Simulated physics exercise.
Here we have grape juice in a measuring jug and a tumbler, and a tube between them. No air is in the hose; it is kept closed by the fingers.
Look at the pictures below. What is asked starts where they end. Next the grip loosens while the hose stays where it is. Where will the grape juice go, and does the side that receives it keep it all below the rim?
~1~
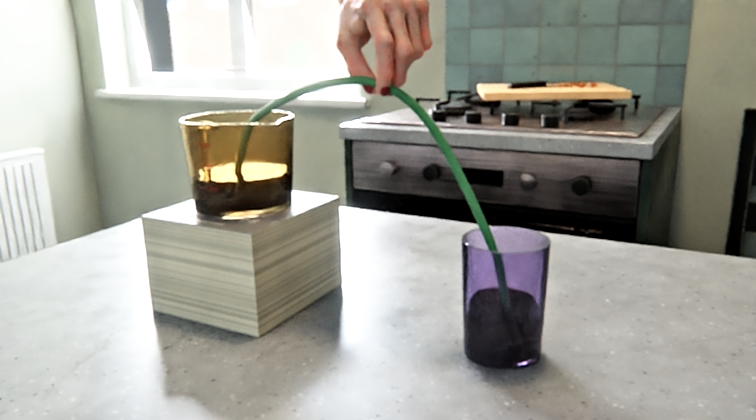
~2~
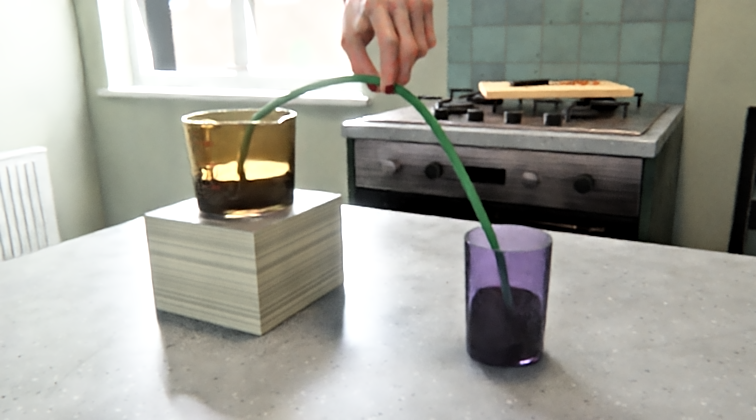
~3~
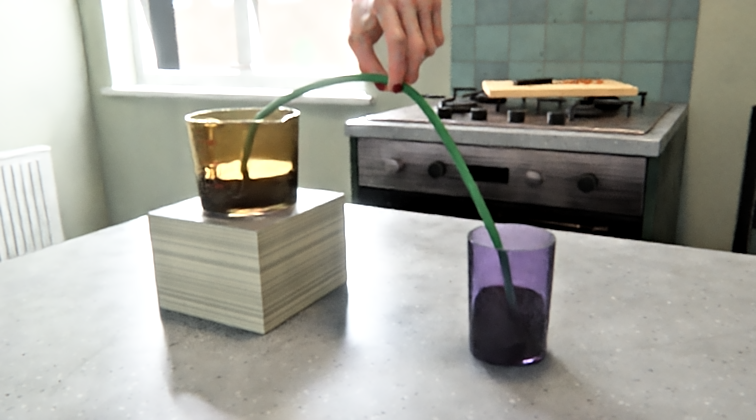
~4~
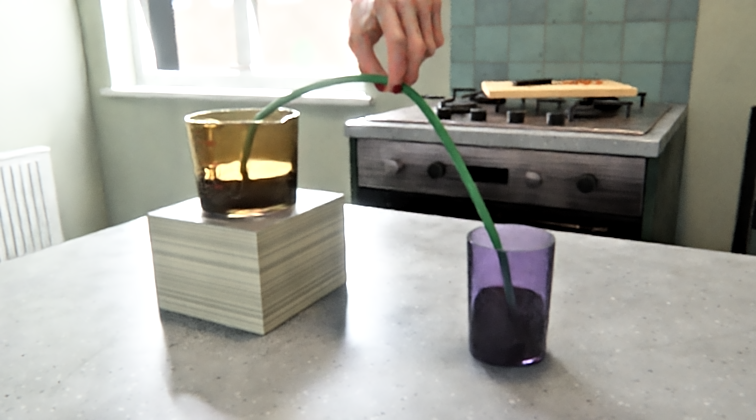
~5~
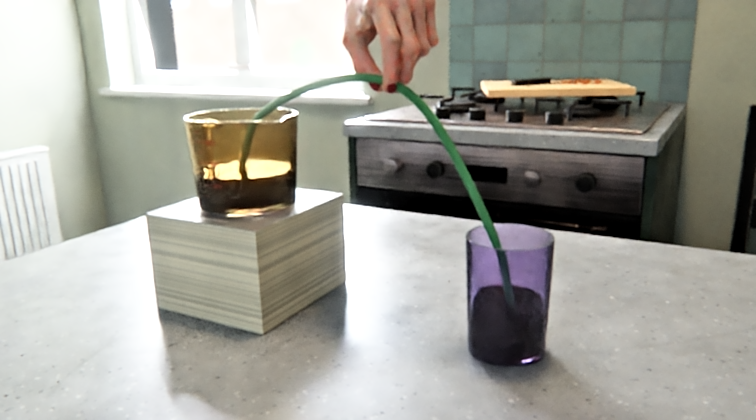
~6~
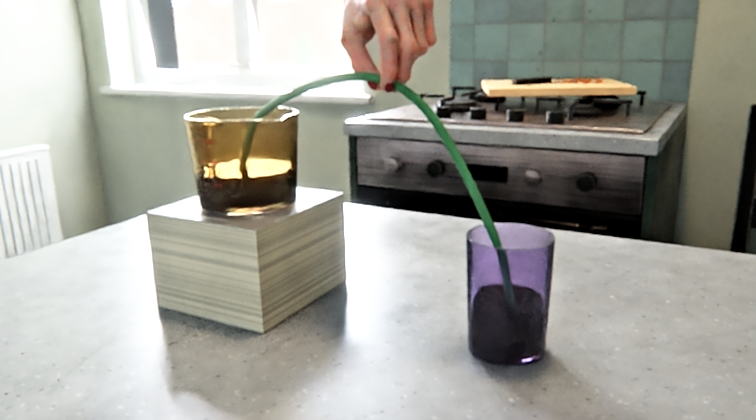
Grape juice goes - toward the right; receiving - it keeps it all in.
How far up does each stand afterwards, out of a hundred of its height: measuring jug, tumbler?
Near 15 in a hundred for the first, near 75 in a hundred for the second.
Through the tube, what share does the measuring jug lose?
Some 55 per cent of the contents.
Next, the measuring jug is about a quarter full; the tumbler is about half full.
After that, the measuring jug is about a quarter full; the tumbler is about two thirds full.
Finally, the measuring jug is nearly empty; the tumbler is about three quarters full.
